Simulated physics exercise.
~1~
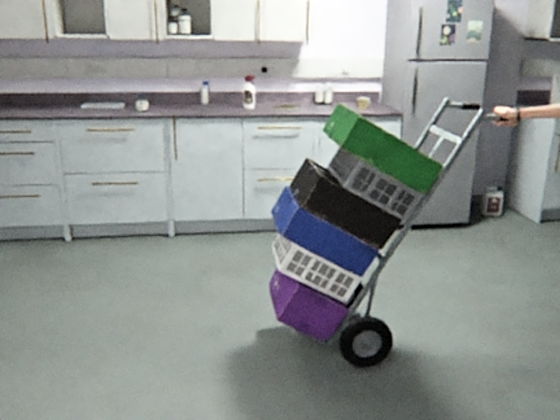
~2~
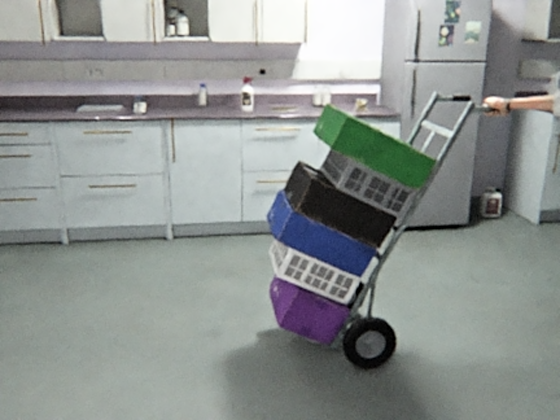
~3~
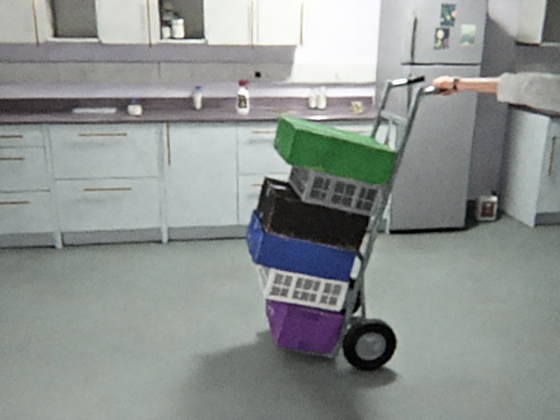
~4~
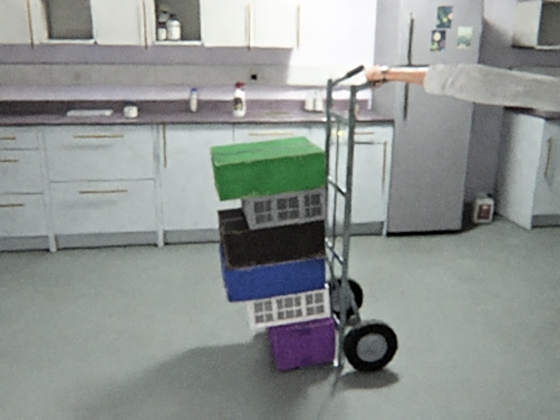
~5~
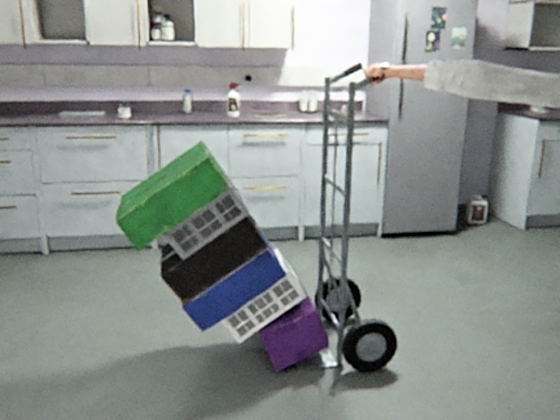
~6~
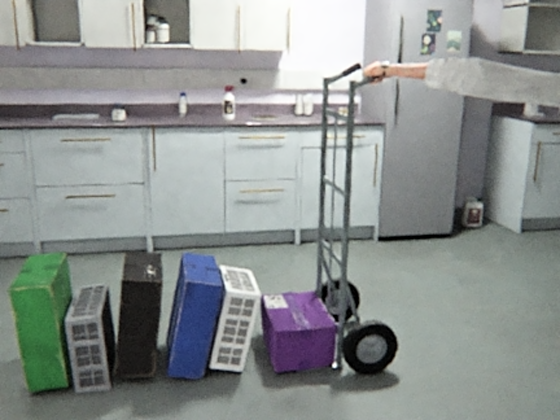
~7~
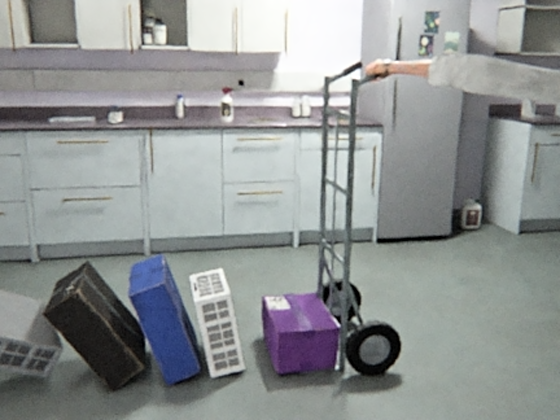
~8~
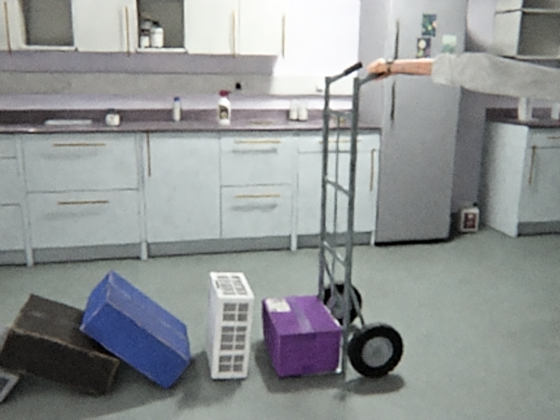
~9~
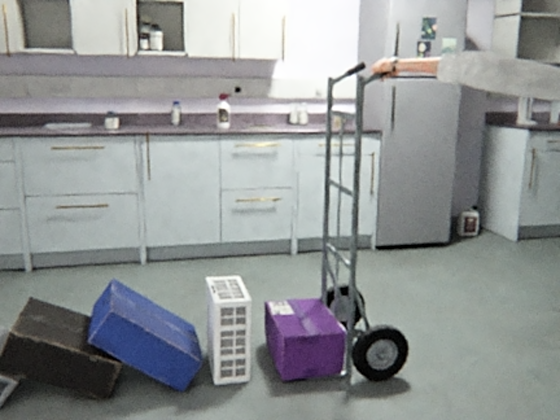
In a kitchen, a hand tipped a loaded sack truck upright, and the stack of boxes and crates toppled off to the left, the green one sliding out of view, until the rest settled on the floor with only the purple box still beside the truck.
